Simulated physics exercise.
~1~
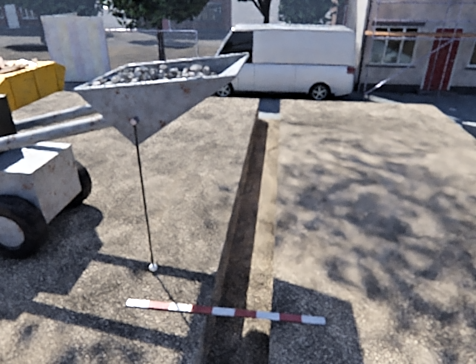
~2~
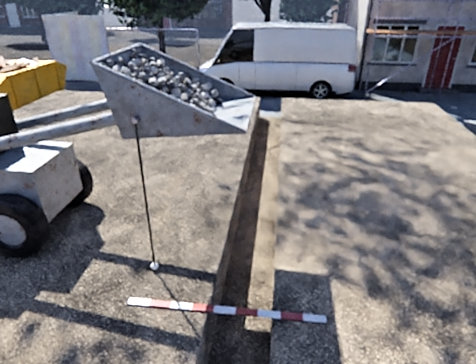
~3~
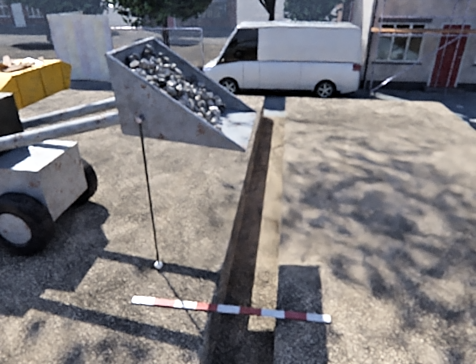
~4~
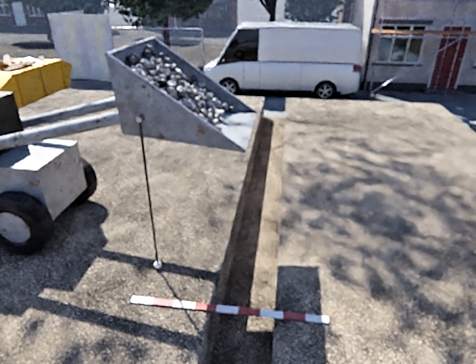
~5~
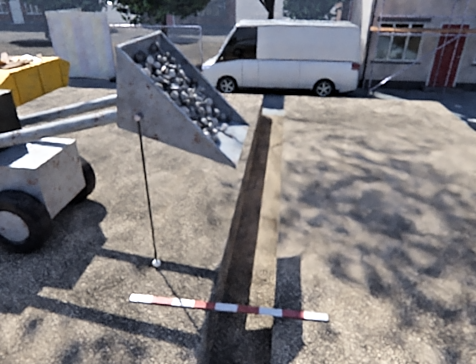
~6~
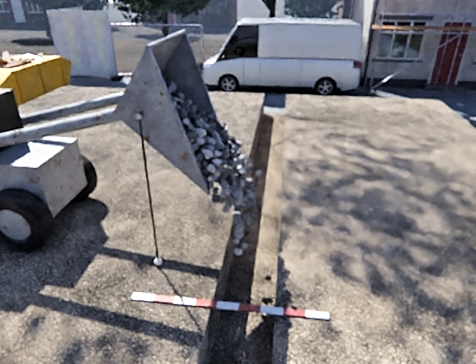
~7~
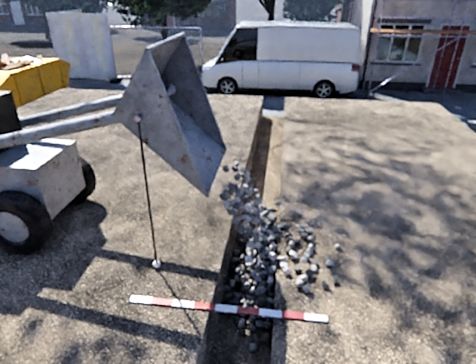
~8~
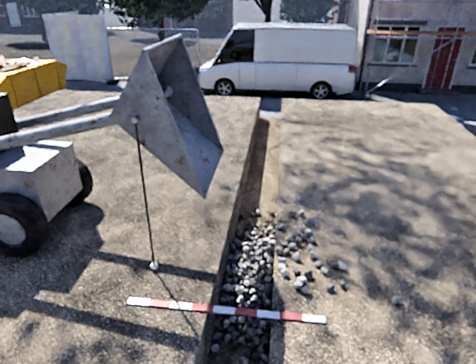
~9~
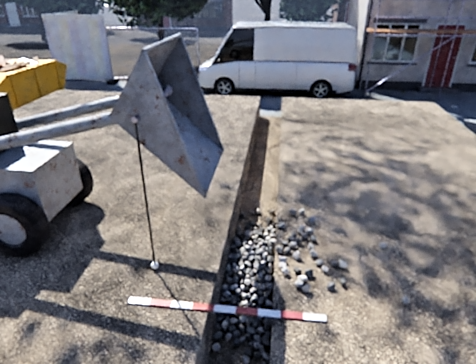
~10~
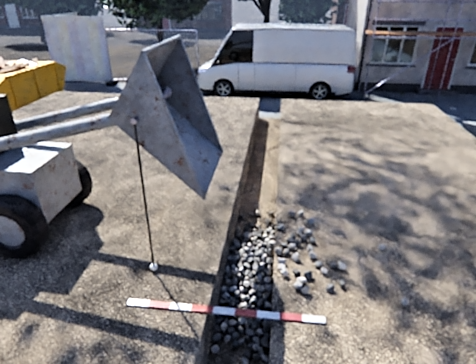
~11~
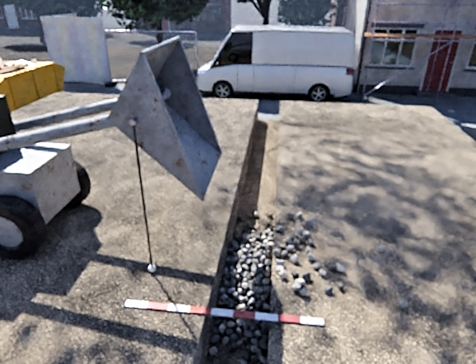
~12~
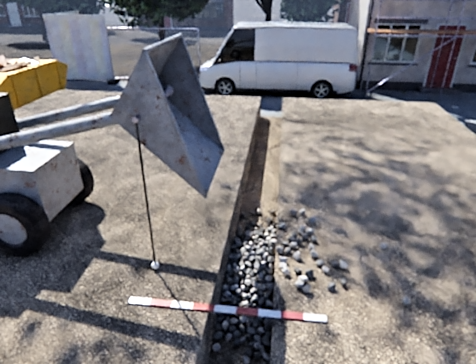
At first, a small grey loader on the left holds a bucket of grey stones, nearly level, beside a long narrow trench, with a white van parked behind. The bucket tilts forward towards the right, then pauses with the stones still heaped inside. It tips further, and the stones slide to the lip and pour out in a tumbling stream over the trench. Soon the bucket hangs steeply tilted and empty. Most of the stones settle in the trench around the red and white striped bar, while a few lie scattered on the ground along its right side.
